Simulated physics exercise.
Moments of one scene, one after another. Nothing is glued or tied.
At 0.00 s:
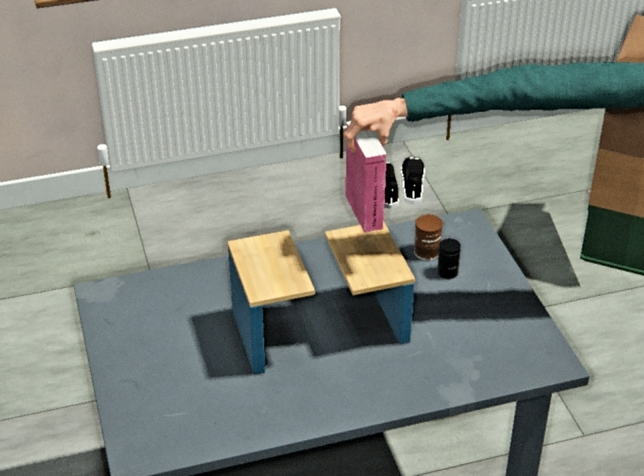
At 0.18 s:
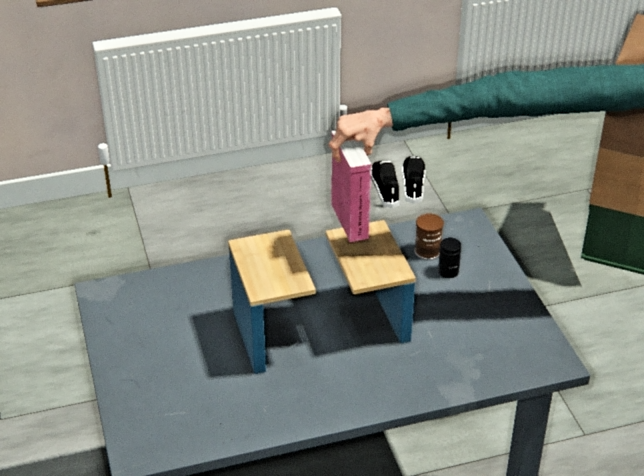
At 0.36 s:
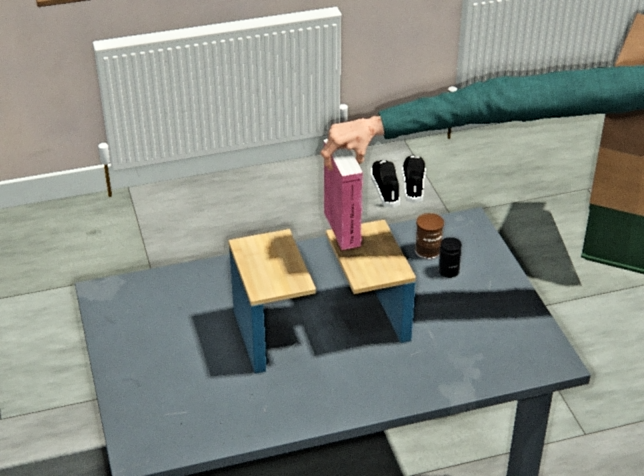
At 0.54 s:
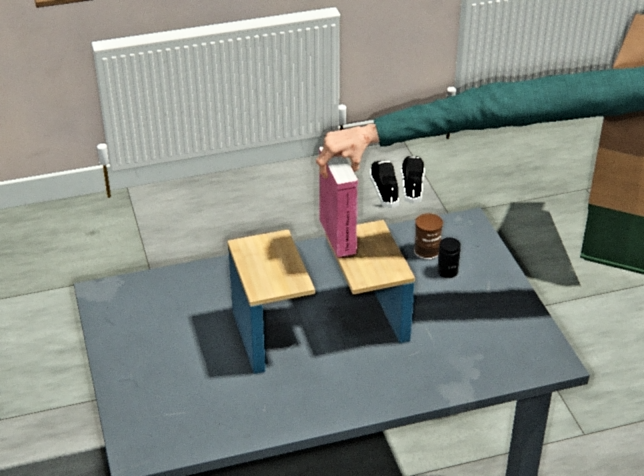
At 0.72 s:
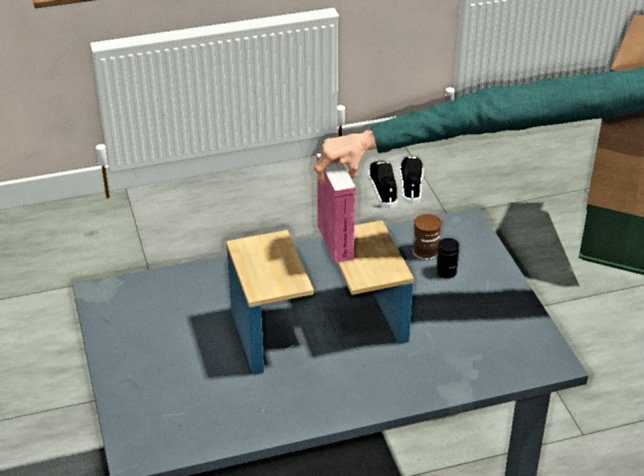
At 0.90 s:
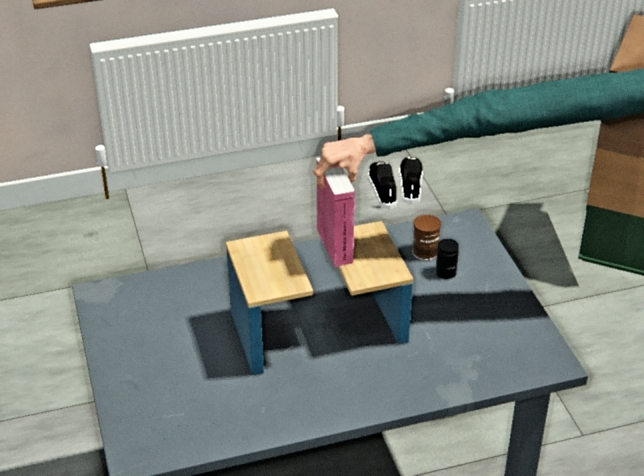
On a grey table, a green-sleeved arm moving a pink book left and down between two wooden-topped stands, then holding it still.
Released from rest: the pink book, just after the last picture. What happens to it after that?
It rests on the supports.
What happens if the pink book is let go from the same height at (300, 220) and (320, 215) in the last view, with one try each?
Stuck, then Through.
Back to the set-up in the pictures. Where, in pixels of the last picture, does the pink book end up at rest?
End position, last frame: About (294, 253).
After 1.10 s, pink book slid a little near (335, 227).
After 1.40 s, pink book tipped 26° from how it was near (316, 235).
After 1.50 s, pink book tipped 60° from how it was near (299, 251).
At rest (2.2 s), tipped over on the stand or table, pink book; the other 2 in place. Seen from the same camera at the end, pink book near (294, 253). The book is caught.
